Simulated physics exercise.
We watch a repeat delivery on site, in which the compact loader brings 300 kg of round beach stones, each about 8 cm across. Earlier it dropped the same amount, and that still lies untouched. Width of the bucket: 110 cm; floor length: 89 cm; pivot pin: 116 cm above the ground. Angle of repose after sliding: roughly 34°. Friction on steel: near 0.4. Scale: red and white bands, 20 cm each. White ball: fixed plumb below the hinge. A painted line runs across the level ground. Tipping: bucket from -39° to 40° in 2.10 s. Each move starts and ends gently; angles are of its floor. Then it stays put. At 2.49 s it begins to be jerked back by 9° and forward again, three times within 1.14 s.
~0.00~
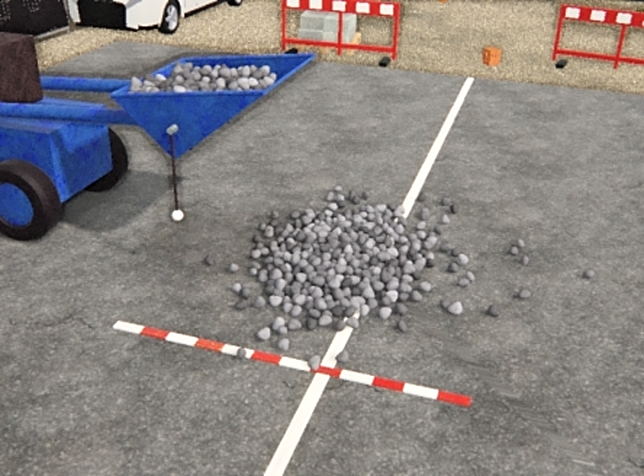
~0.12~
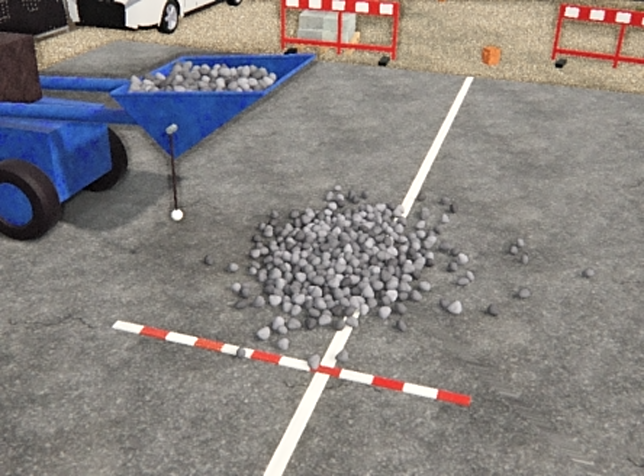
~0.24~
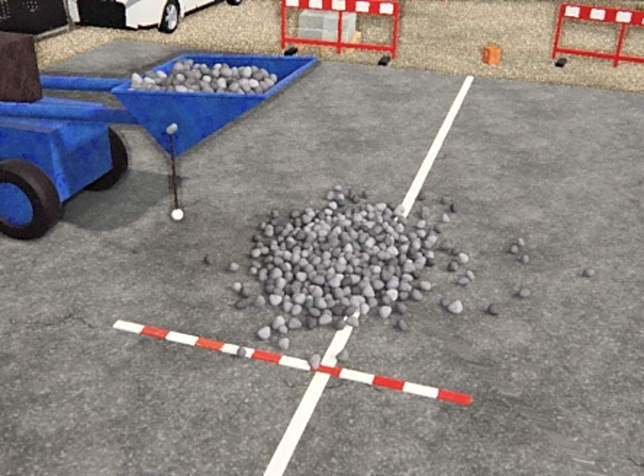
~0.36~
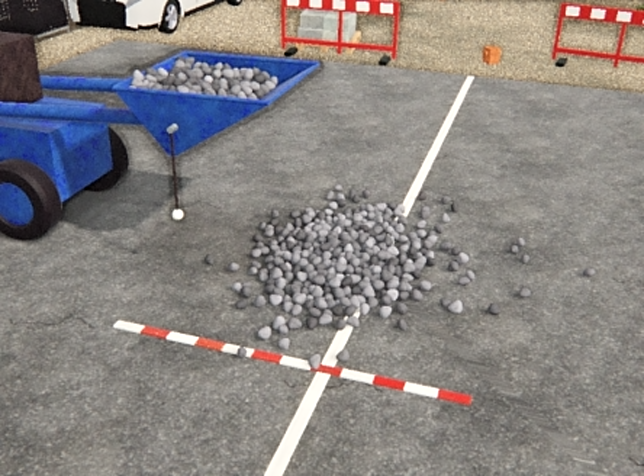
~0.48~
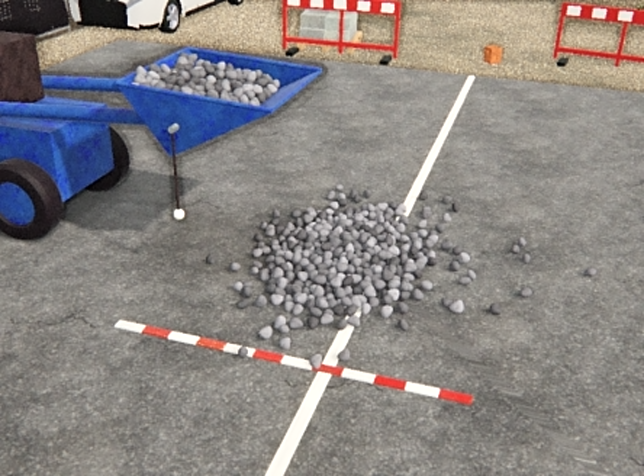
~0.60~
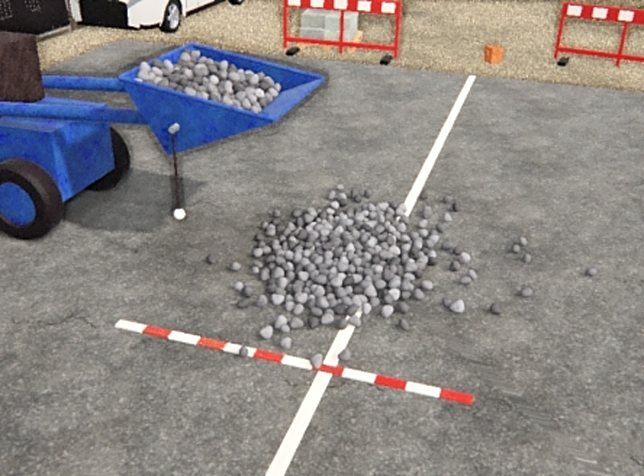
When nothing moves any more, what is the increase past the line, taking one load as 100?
I would say 6 out of 100.
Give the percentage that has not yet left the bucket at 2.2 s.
Estimate: 15 % remaining inside, roughly.
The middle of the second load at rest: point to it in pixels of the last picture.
I'd put their centre close to (315, 242).
After 1.6 s the floor is at 28°; in per cent of one load, 94 in the bucket, 84 short of the line, 23 past the line; the foremost stones are at (515, 271).
After 2.2 s the floor is at 40°; in per cent of one load, 14 in the bucket, 162 short of the line, 24 past the line; the foremost stones are at (515, 271).
After 4.1 s the floor is at 40°; in per cent of one load, 0 in the bucket, 171 short of the line, 29 past the line; the foremost stones are at (522, 266).
After 6.7 s the floor is at 40°; in per cent of one load, 0 in the bucket, 171 short of the line, 29 past the line; the foremost stones are at (522, 266). Net gain past the line, 6.
